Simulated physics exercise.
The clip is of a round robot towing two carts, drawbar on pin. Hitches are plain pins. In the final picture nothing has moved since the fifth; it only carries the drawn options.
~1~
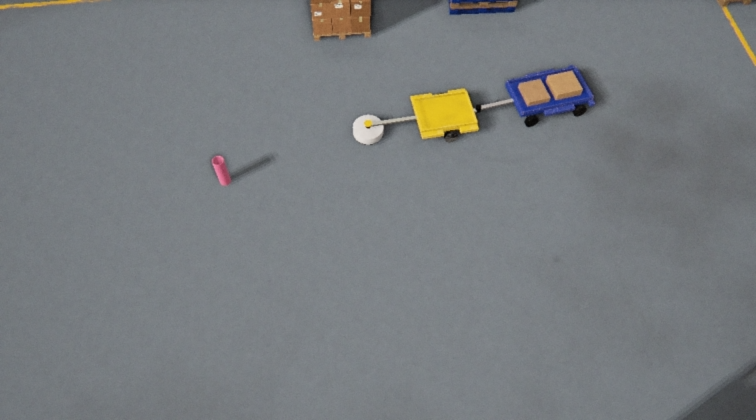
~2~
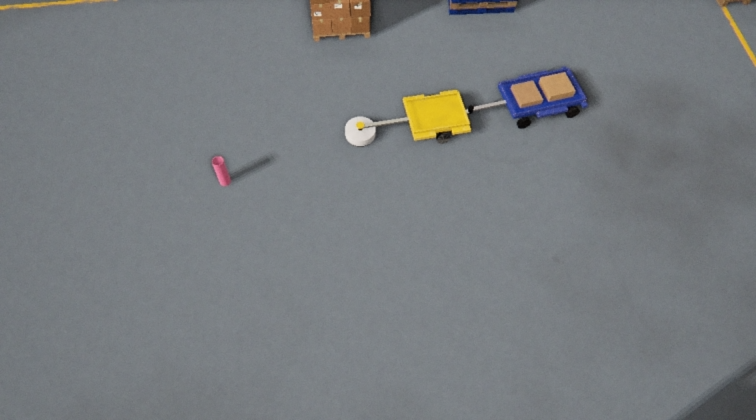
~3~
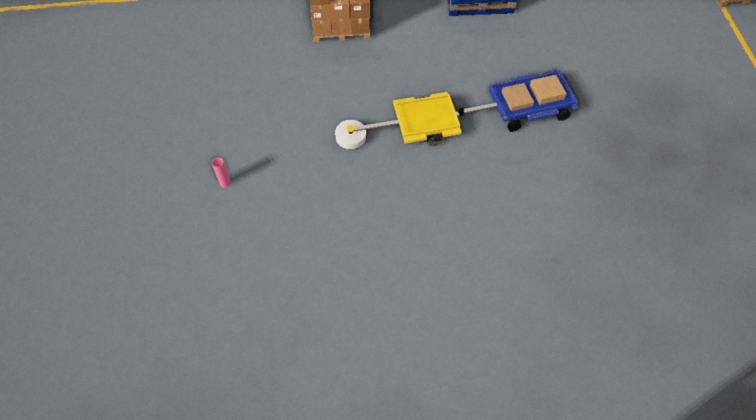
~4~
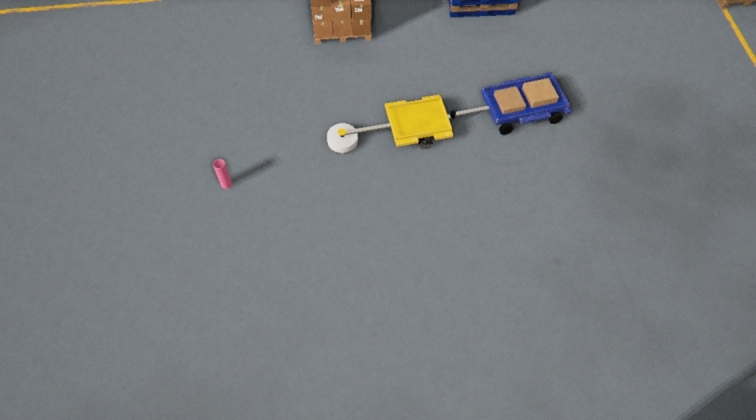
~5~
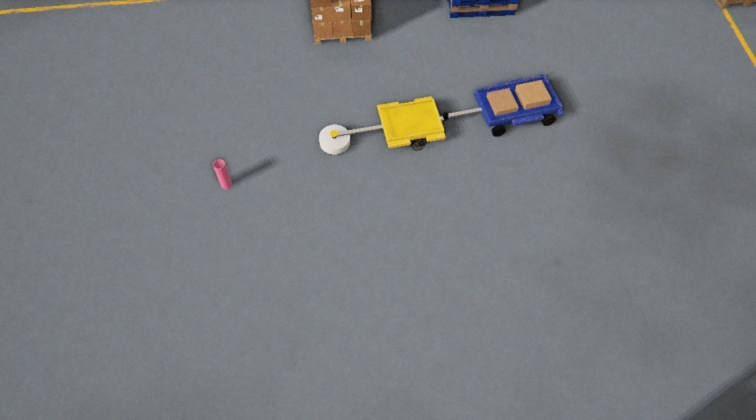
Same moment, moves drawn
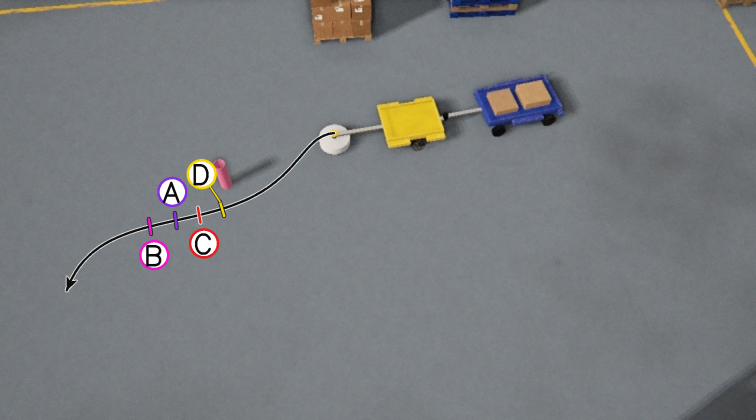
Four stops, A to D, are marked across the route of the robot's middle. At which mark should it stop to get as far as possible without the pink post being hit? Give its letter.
As far as tick C.
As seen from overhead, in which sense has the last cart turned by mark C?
For that mark, anticlockwise.
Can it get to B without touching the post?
No.
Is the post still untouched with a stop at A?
No.
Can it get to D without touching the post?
Yes.
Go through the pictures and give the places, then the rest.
In the first frame, blue cart (549, 91); pink post (226, 181); robot (368, 128).
In the second frame, robot (360, 130); yellow cart (436, 113); blue cart (542, 93); pink post (225, 181).
In the third frame, robot (351, 133); yellow cart (427, 116); blue cart (533, 96); pink post (225, 183).
In the fourth frame, robot (342, 137); yellow cart (419, 119); blue cart (525, 99); pink post (227, 184).
In the fifth frame, robot (335, 138); yellow cart (411, 121); blue cart (518, 101); pink post (227, 185).
On the copy, A at (176, 220); B at (150, 227); C at (199, 215); D at (222, 209); the route from (334, 133) via (208, 213) to (67, 291).
On C. First, robot (294, 170), last cart (471, 109).
Then, robot (251, 203), last cart (424, 118).
Finally, robot (201, 220), last cart (382, 133); nothing has been touched.
By contrast, A is too far, the post has been hit; B is too far, the post has been hit; D is safe but short.
